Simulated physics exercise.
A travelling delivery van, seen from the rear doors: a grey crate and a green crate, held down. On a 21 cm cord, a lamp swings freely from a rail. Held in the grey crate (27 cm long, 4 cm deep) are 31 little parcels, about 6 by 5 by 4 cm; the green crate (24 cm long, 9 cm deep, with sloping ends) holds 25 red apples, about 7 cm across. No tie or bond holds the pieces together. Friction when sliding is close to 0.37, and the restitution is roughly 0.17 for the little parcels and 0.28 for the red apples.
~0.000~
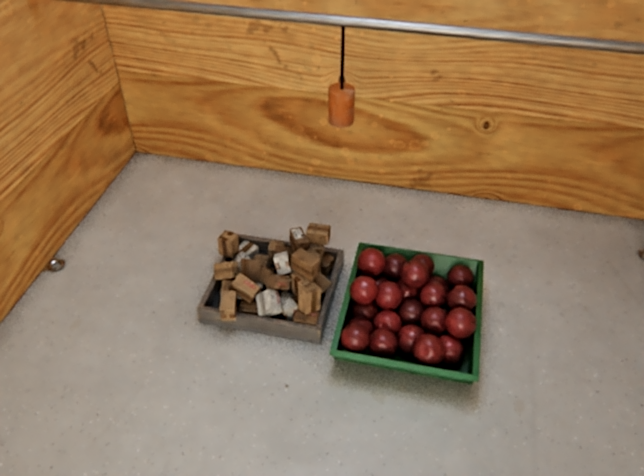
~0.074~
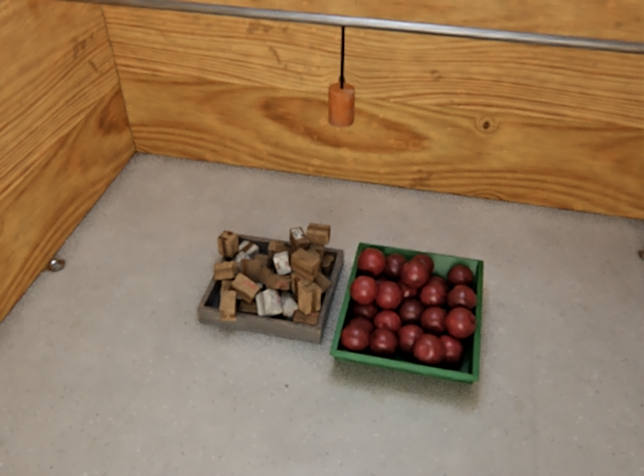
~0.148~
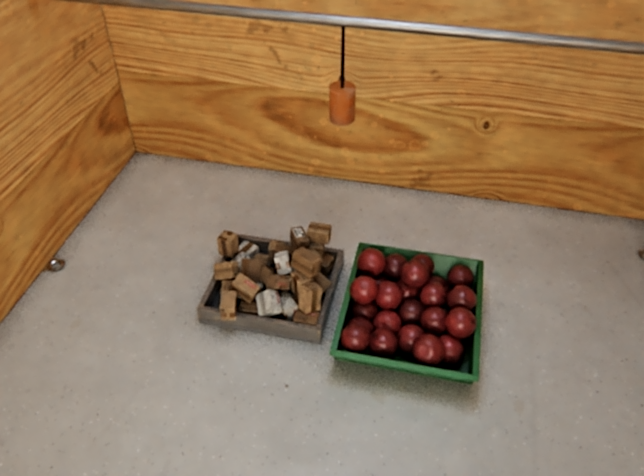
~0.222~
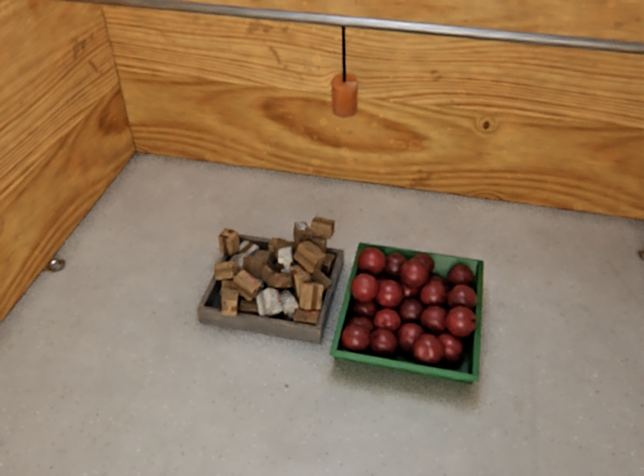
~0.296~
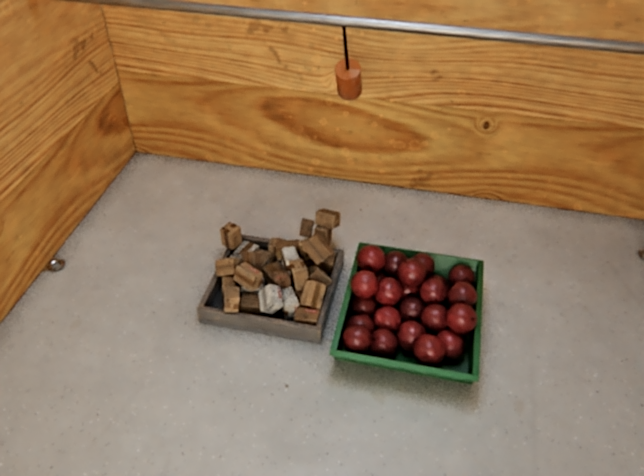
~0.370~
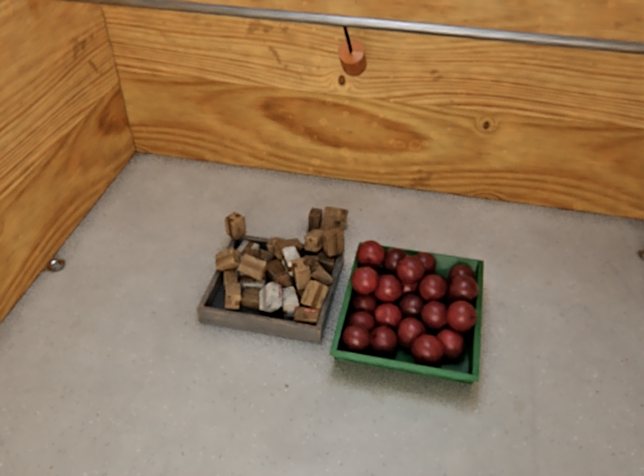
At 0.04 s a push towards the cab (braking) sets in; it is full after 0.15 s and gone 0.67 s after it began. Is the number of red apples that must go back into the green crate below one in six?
It keeps more than five sixths of its load.
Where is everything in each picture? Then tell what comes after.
In the first picture (places track the rim corner closest to us here), green crate (476, 375); grey crate (319, 326); lamp cord 0° off upright; all still inside.
Green crate (476, 375); lamp cord 0° off upright, in the second picture.
Green crate (476, 375); lamp cord 2° off upright, in the third picture.
Green crate (476, 375); lamp cord 11° off upright, in the fourth picture.
Green crate (476, 375); lamp cord 26° off upright; 3 out, the lowest parcel at (323, 236), in the fifth picture.
Green crate (476, 375); grey crate (319, 326); lamp cord 43° off upright; 3 out, the lowest parcel at (315, 222), in the sixth picture.
After 0.52 s, the grey crate is down by 6 of 31 and the green crate has all 25.
After 0.71 s, the grey crate is down by 8 of 31 and the green crate is down by 1 of 25.
After 0.97 s, the grey crate is down by 8 of 31 and the green crate is down by 2 of 25.
Outcome (at 1.31 s), the grey crate is down by 8 of 31 and the green crate is down by 2 of 25. Asked share, 2 of 25, 8 per cent.
